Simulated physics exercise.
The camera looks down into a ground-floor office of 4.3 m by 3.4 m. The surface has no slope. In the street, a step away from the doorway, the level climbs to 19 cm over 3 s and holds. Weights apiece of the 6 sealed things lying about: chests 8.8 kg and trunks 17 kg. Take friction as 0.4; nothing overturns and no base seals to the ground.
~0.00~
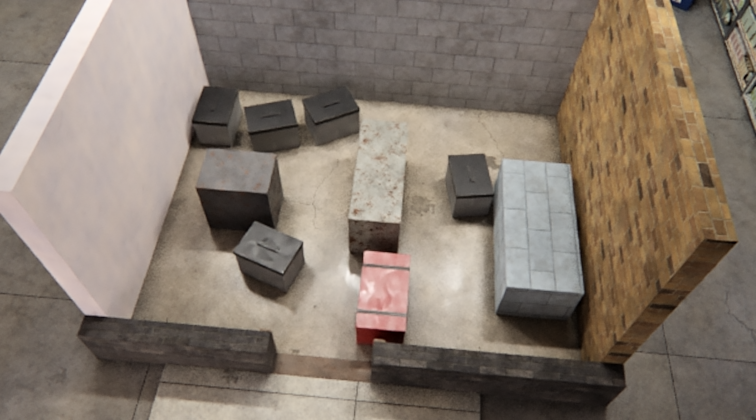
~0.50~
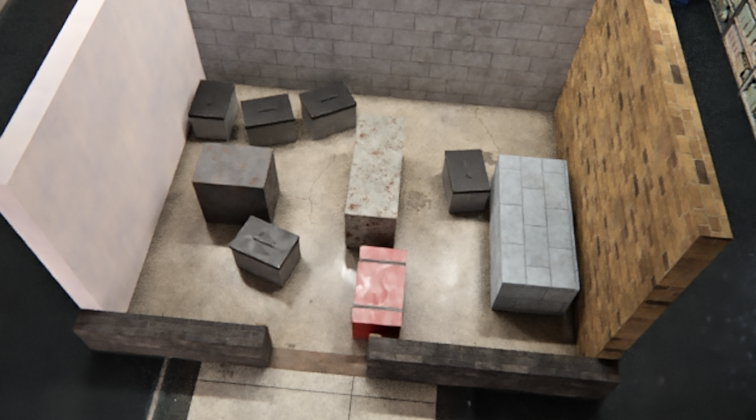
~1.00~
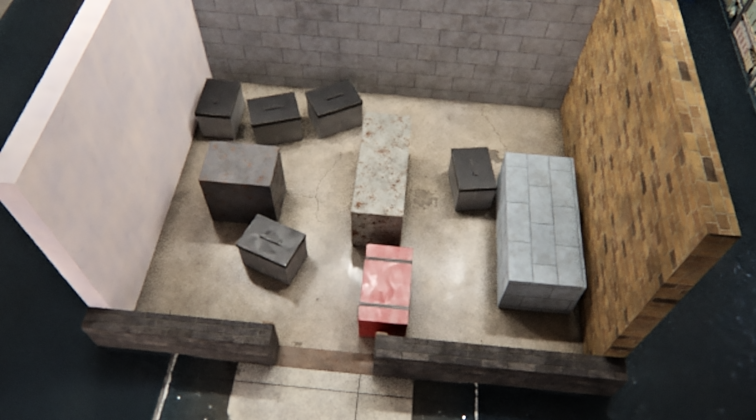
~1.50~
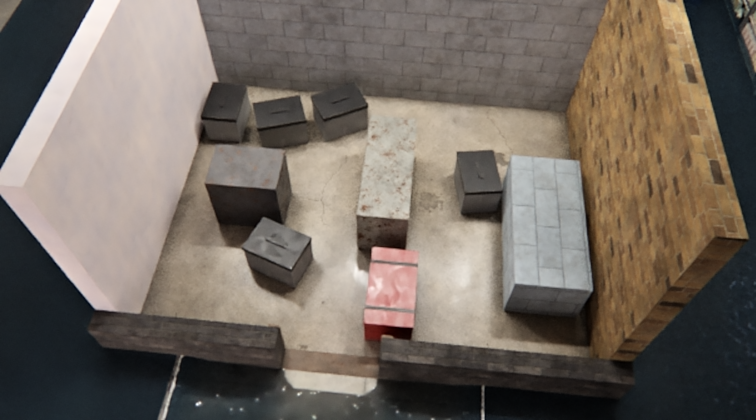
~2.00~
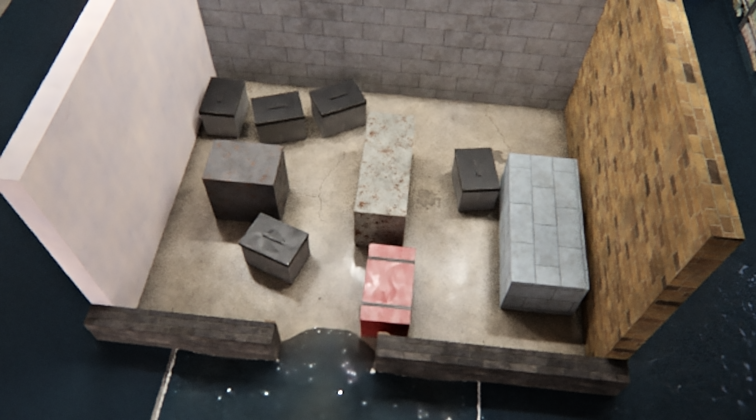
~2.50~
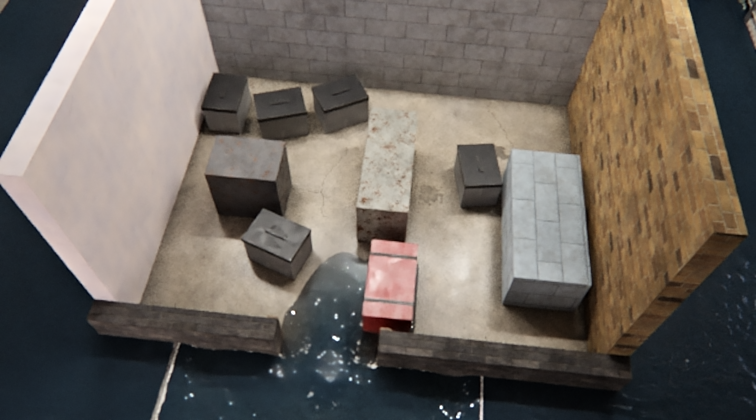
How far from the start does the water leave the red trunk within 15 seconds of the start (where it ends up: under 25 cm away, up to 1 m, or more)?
Red trunk slides a little.
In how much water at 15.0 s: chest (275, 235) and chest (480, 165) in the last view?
About 10 and 10 cm.
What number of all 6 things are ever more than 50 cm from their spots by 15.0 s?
That makes 6.
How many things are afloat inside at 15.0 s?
I count 6.
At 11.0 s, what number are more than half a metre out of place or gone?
4 of them.
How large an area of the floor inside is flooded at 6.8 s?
Roughly 11.5 m2.
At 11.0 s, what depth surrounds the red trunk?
About 6 cm.
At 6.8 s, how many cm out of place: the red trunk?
About 80 cm.
After 3.5 s the red trunk is near (407, 274), 0.2 m from its start, aground; 0 afloat.
After 6.8 s the red trunk is near (482, 289), 0.8 m from its start, aground; 3 afloat.
After 11.0 s the red trunk is near (485, 301), 0.9 m from its start, afloat; 6 afloat.
After 15.0 s the red trunk is near (450, 271), 0.5 m from its start, afloat; 6 afloat.
